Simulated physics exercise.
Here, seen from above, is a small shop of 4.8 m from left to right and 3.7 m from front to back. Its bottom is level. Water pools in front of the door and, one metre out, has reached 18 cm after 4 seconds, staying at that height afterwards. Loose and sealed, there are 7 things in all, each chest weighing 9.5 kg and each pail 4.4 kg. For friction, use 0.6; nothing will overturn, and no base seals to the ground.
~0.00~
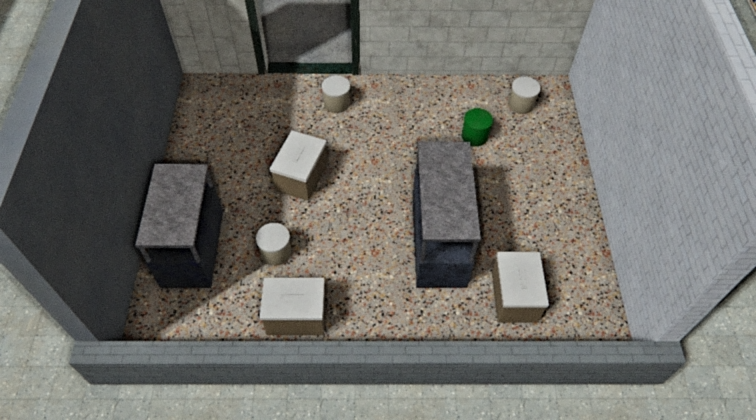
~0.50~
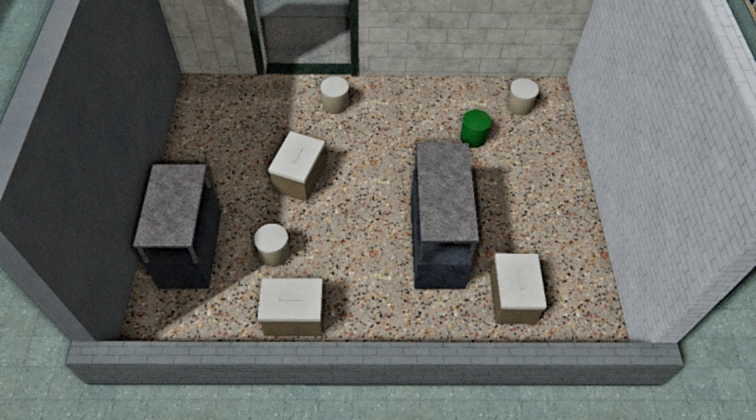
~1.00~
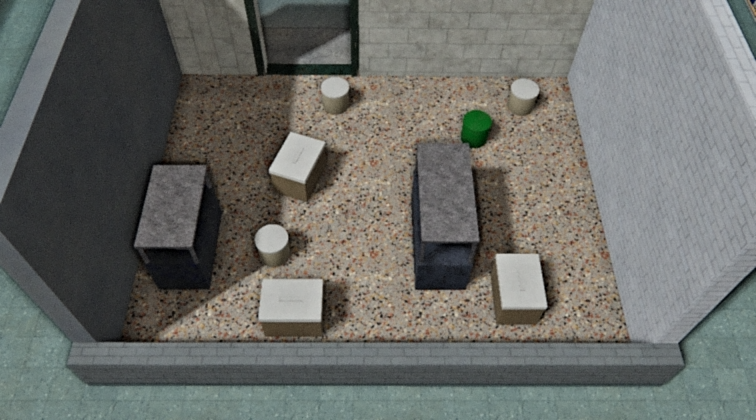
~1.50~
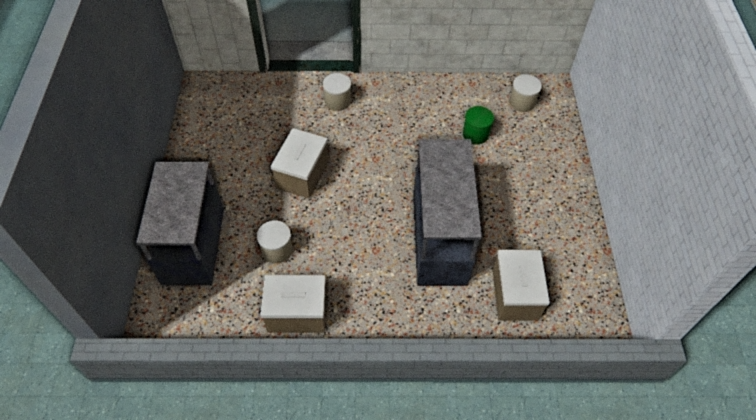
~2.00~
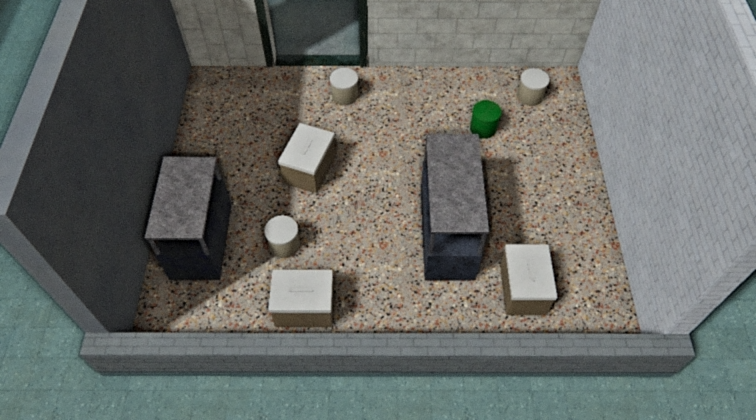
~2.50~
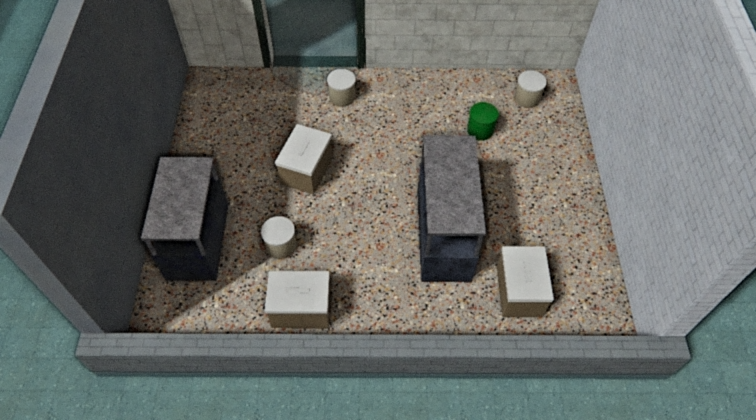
Two dark counters with grey stone tops stand at the left and right of centre in a small, open-topped shop, seen from high above the low front wall, with speckled flooring and a door at the back. Around them sit three pale-topped boxes, three whitish round tubs and a green pail towards the back right. The ground outside turns from grey to blue-green, the view shifts slightly, and the objects stay put.
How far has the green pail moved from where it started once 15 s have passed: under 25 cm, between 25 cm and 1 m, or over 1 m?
It has moved between 25 cm and 1 m.
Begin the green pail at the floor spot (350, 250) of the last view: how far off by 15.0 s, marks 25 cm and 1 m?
By then it winds up well off.
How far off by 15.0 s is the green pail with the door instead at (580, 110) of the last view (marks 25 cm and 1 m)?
Observation: Green pail large displacement.
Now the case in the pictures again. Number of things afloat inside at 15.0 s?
At that instant the tally stands at 7.
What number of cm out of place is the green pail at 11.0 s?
About 0 cm.
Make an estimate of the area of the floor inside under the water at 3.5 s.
Close to 2.0 m2, I'd say.
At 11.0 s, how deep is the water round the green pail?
Roughly 2 cm deep.
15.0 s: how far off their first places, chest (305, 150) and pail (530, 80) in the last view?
Net displacement, in order: 300 cm; 50 cm.
After 3.5 s the green pail is near (484, 113), 0.0 m from its start, aground; 0 afloat.
After 6.8 s the green pail is near (484, 113), 0.0 m from its start, aground; 0 afloat.
After 11.0 s the green pail is near (484, 113), 0.0 m from its start, aground; 4 afloat.
After 15.0 s the green pail is near (492, 77), 0.5 m from its start, afloat; 7 afloat.
